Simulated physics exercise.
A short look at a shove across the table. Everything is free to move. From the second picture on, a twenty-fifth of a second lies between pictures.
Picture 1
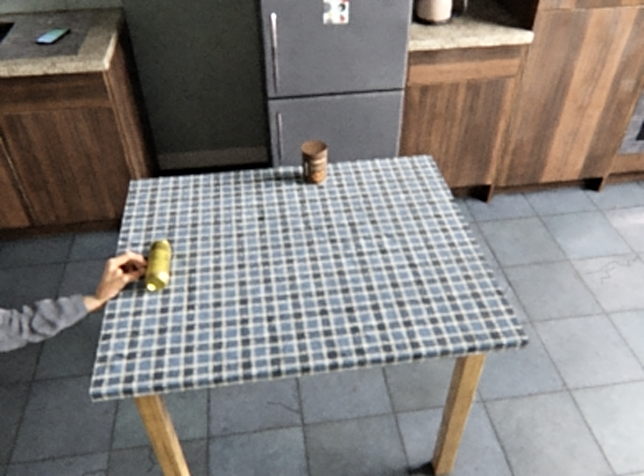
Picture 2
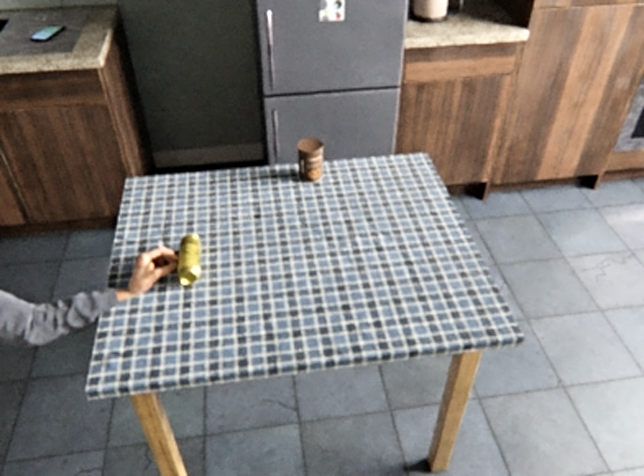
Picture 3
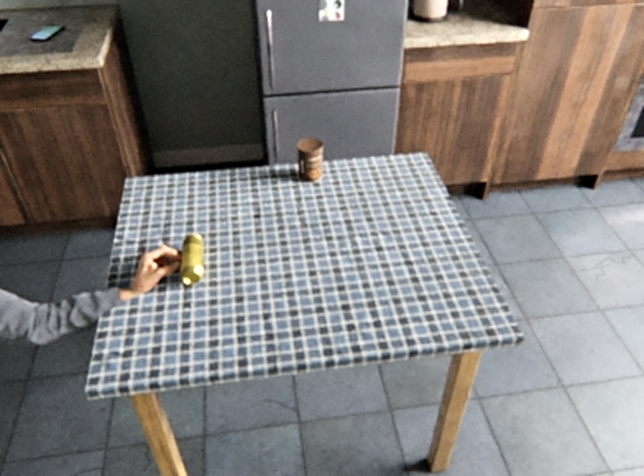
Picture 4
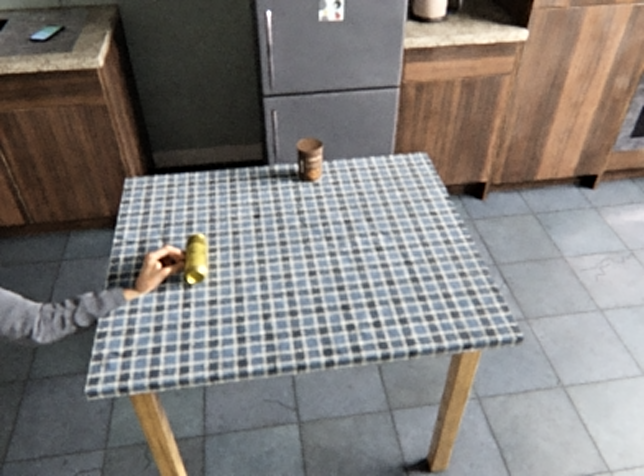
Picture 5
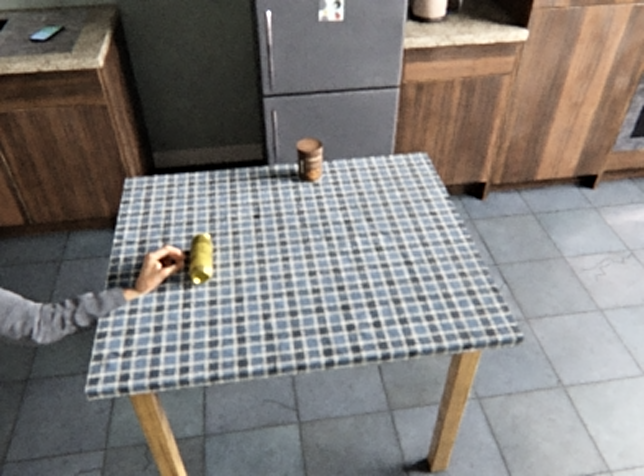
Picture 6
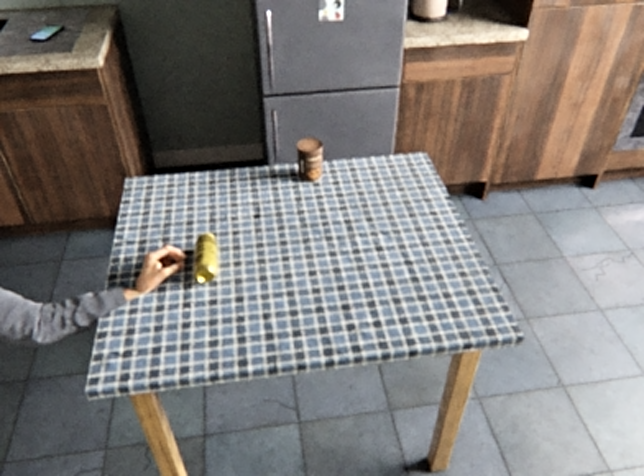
In a kitchen, a hand nudging a yellow can rightward across a checked tabletop, the can then rolling slightly beyond the fingers.
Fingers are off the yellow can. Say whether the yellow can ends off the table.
The yellow can is still on the table.
Then, 0.10 s past the last view, yellow can displaced about its own width near (217, 256).
Then, 0.30 s past the last view, yellow can displaced well along near (234, 254).
Then, 0.50 s past the last view, yellow can displaced well along near (248, 253).
Then, 0.70 s past the last view, yellow can displaced well along near (256, 252).
Finally, moved from the start, yellow can. Final places as the last picture's camera would see them, yellow can near (260, 252).
